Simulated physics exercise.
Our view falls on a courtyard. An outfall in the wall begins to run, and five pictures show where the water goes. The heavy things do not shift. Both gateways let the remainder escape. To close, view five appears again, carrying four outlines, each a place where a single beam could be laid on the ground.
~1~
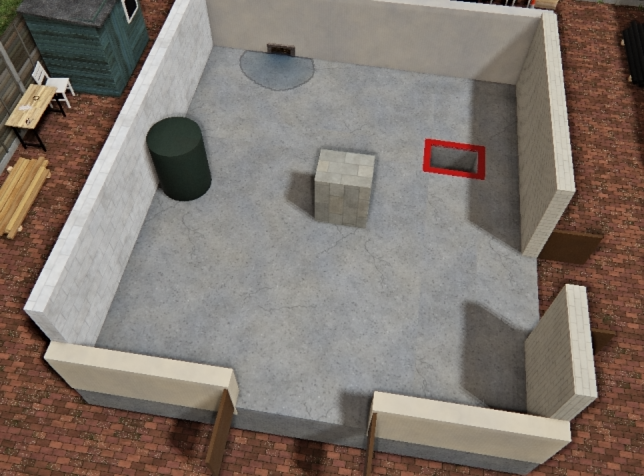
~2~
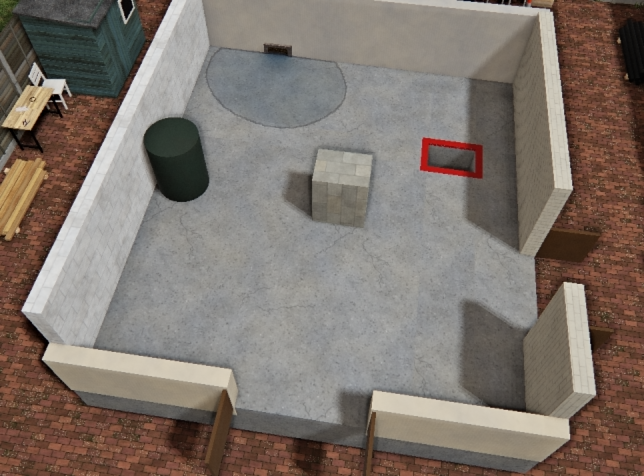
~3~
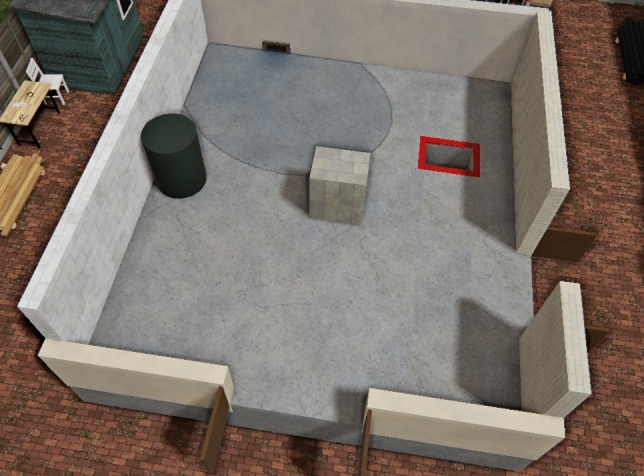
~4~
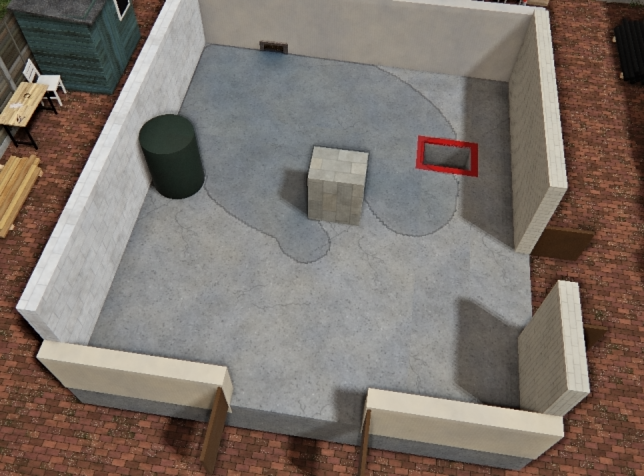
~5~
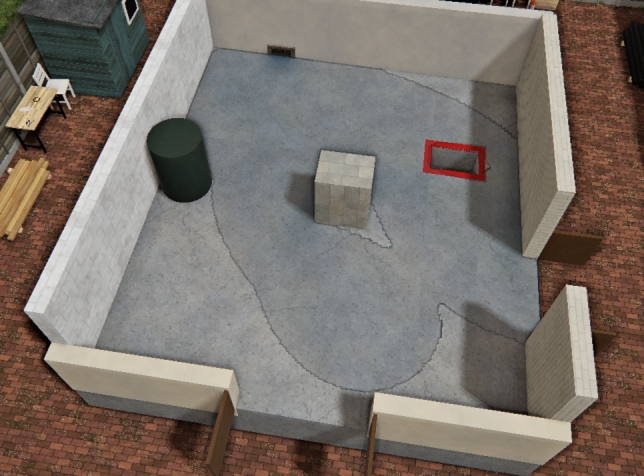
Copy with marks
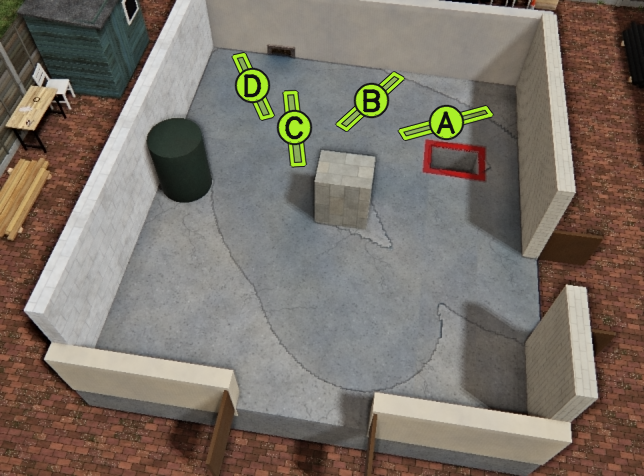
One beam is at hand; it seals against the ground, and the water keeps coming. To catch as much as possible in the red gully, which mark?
The answer is place D.
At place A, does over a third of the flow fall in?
No, it does not.
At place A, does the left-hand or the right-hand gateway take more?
The right one.
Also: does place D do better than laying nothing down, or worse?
Place D is better.
On the marked copy, A from (402, 134) to (488, 111); B from (342, 126) to (398, 76); C from (290, 92) to (298, 164); D from (239, 55) to (267, 116).
With A, about 15 % of the stream goes into the red gully, about 85 % out by the gates.
With B, about 12 % of the stream goes into the red gully, about 87 % out by the gates.
With C, about 17 % of the stream goes into the red gully, about 83 % out by the gates.
With D, about 31 % of the stream goes into the red gully, about 68 % out by the gates.
